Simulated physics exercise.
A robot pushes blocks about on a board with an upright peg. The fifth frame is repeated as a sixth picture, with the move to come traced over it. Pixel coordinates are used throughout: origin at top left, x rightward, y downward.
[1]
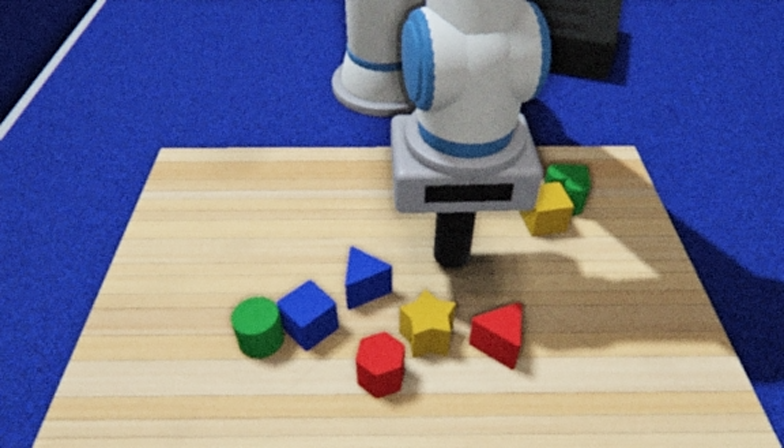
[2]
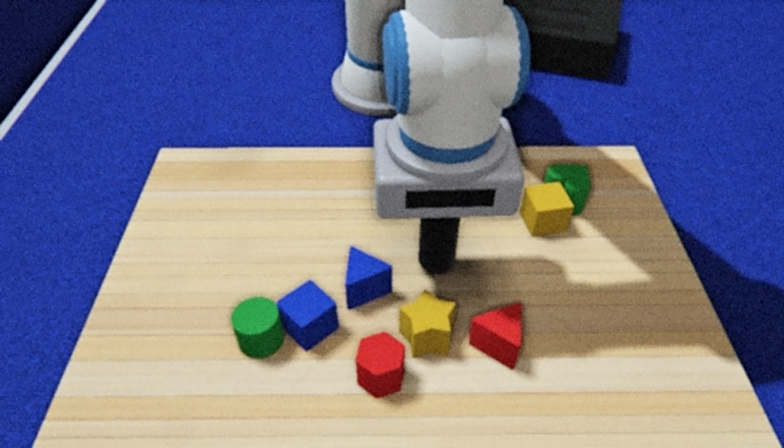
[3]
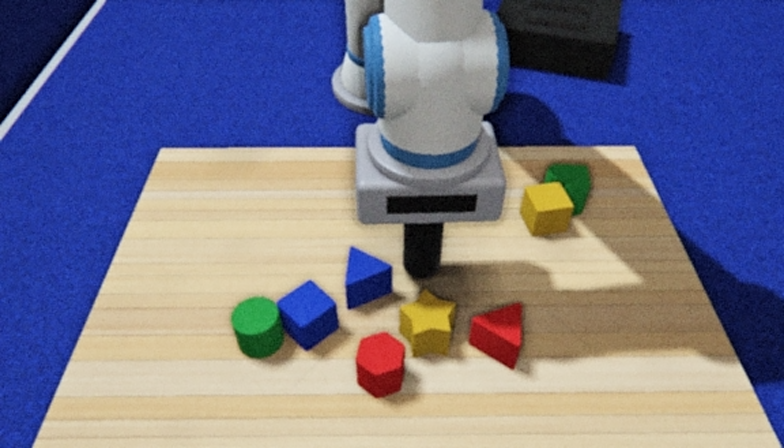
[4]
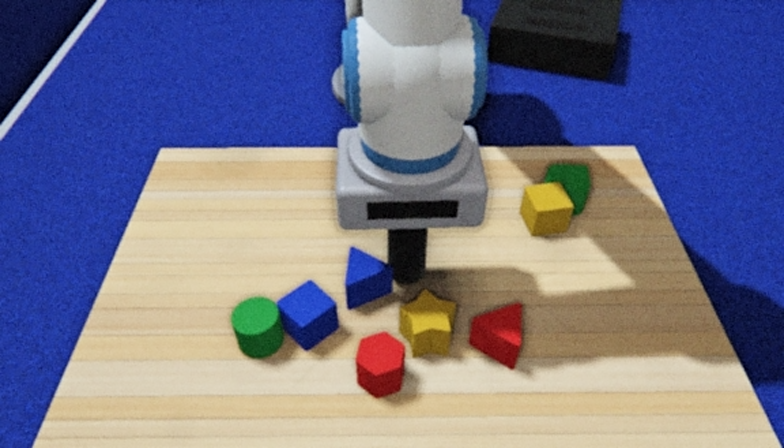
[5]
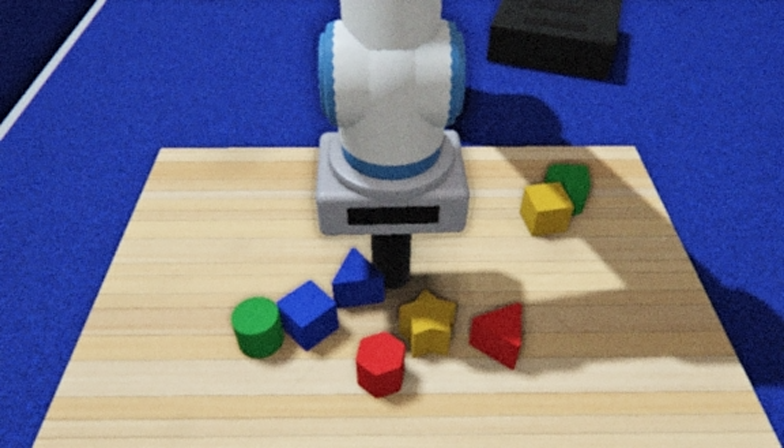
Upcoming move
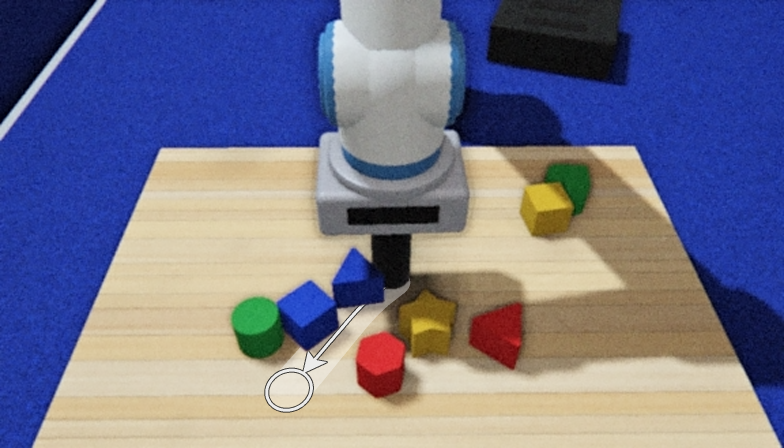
In this clip, a robot arm moves its dark upright peg leftward and slightly nearer across a wooden board of coloured blocks, then nudges the blue triangle slightly left toward the blue cube while the other blocks stay still.
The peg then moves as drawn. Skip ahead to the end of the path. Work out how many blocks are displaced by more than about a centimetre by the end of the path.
I'd say three or more blocks get moved.
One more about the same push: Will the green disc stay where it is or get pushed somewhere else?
It is moved from its place.
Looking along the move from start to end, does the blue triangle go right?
Yes, I think so.
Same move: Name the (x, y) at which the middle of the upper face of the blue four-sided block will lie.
At the end it should sit near (269, 315).
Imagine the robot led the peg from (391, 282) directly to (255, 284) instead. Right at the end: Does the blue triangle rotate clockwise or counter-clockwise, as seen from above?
Looking down on the board, it turns counter-clockwise.
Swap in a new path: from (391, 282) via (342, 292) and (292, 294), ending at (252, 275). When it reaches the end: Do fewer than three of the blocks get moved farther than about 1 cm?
My answer is no.
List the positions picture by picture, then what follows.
Peg's lower end (452, 255); green disc (255, 314); blue four-sided block (306, 302); blue triangle (363, 265); red hexagon (381, 352), in the first picture.
Peg (437, 260); blocks still, in the second picture.
Peg (422, 265); blocks still, in the third picture.
Peg (406, 270); blocks still, in the fourth picture.
Peg (391, 275); green disc (255, 314); blue four-sided block (306, 302); blue triangle (356, 268); red hexagon (381, 352), in the fifth picture.
Drawn move, from (391, 282) by way of (356, 311) and (324, 348) to (289, 390).
On the path given first. One third of the way, peg (355, 305); green disc (241, 322); blue four-sided block (293, 304), turned 15° anticlockwise; blue triangle (318, 278), turned 40° clockwise.
Two thirds of the way, peg (323, 342); green disc (226, 323); blue four-sided block (273, 310), turned 25° clockwise; blue triangle (308, 281), turned 60° clockwise.
At the end, peg (288, 383); green disc (217, 322); blue four-sided block (269, 315), turned 55° clockwise; blue triangle (308, 281), turned 60° clockwise; red hexagon still.
